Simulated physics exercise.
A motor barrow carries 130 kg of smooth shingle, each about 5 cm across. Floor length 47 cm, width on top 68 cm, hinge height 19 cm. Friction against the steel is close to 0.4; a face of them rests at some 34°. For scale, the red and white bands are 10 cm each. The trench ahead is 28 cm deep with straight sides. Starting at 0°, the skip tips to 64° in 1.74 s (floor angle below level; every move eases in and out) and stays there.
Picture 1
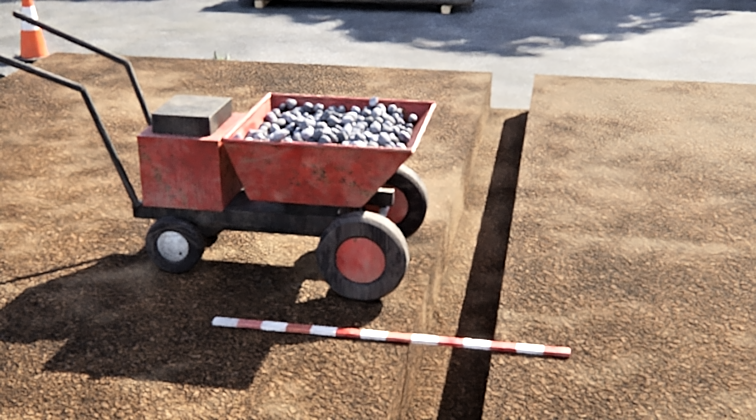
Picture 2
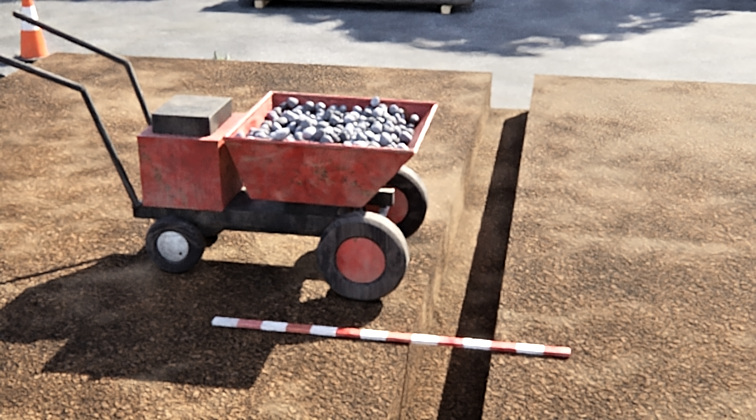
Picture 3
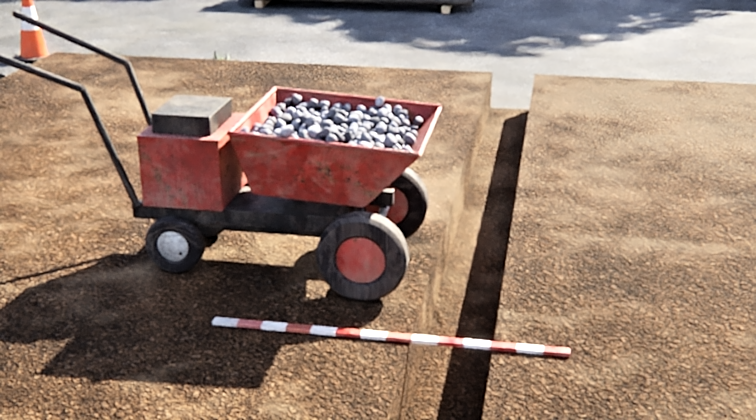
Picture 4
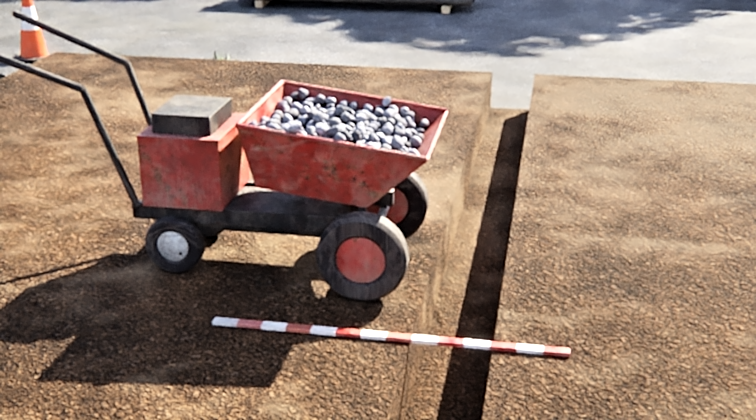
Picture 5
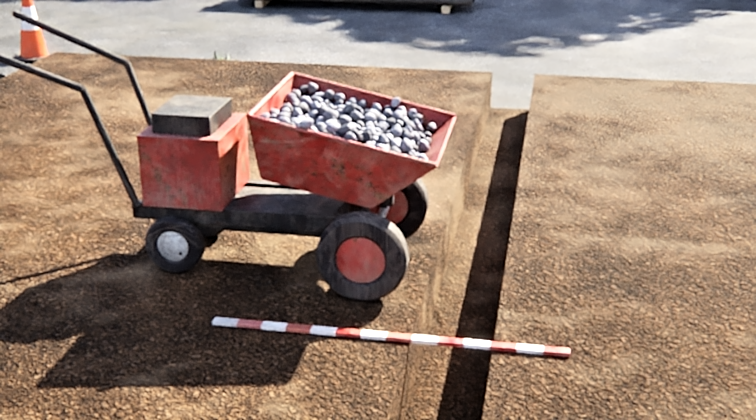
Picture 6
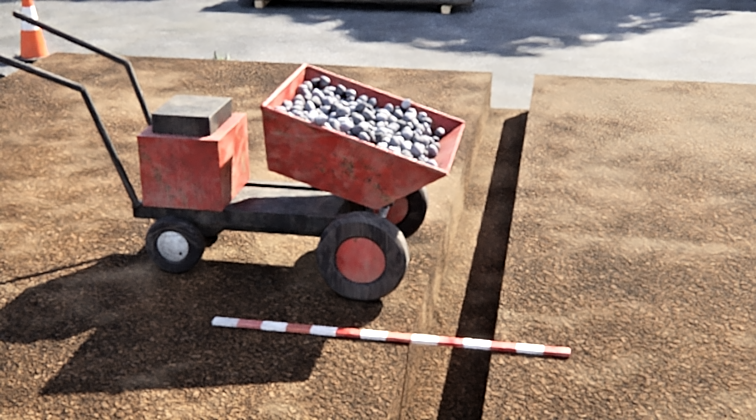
The red skip full of smooth grey stones on a small motor barrow slowly tilted, its back end rising and its front lip dipping to the right, while the barrow stood still beside a narrow trench.
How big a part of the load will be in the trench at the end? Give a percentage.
Roughly 33 per cent ends in the trench.
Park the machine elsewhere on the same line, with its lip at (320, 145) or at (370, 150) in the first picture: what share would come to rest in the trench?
Near 95 per cent from the first place, 70 from the second.
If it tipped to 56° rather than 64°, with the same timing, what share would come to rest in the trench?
In that case some 25 per cent.
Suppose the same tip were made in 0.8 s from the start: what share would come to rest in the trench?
Then about 25 per cent.
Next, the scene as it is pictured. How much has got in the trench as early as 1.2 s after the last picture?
About 0 per cent by then.
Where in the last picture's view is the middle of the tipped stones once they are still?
Near (539, 276).
Then, 0.7 s after the last picture the floor is at 54°, 99 % in the skip, 1 % in the trench, 1 % past the trench; the foremost stones are at (506, 227).
Then, 1.2 s after the last picture the floor is at 64°, 48 % in the skip, 2 % in the trench, 50 % past the trench; the foremost stones are at (635, 285).
Then, 1.6 s after the last picture the floor is at 64°, 26 % in the skip, 6 % in the trench, 69 % past the trench; the foremost stones are at (707, 284).
Then, 3.5 s after the last picture the floor is at 64°, 0 % in the skip, 33 % in the trench, 67 % past the trench; the foremost stones are at (746, 288).
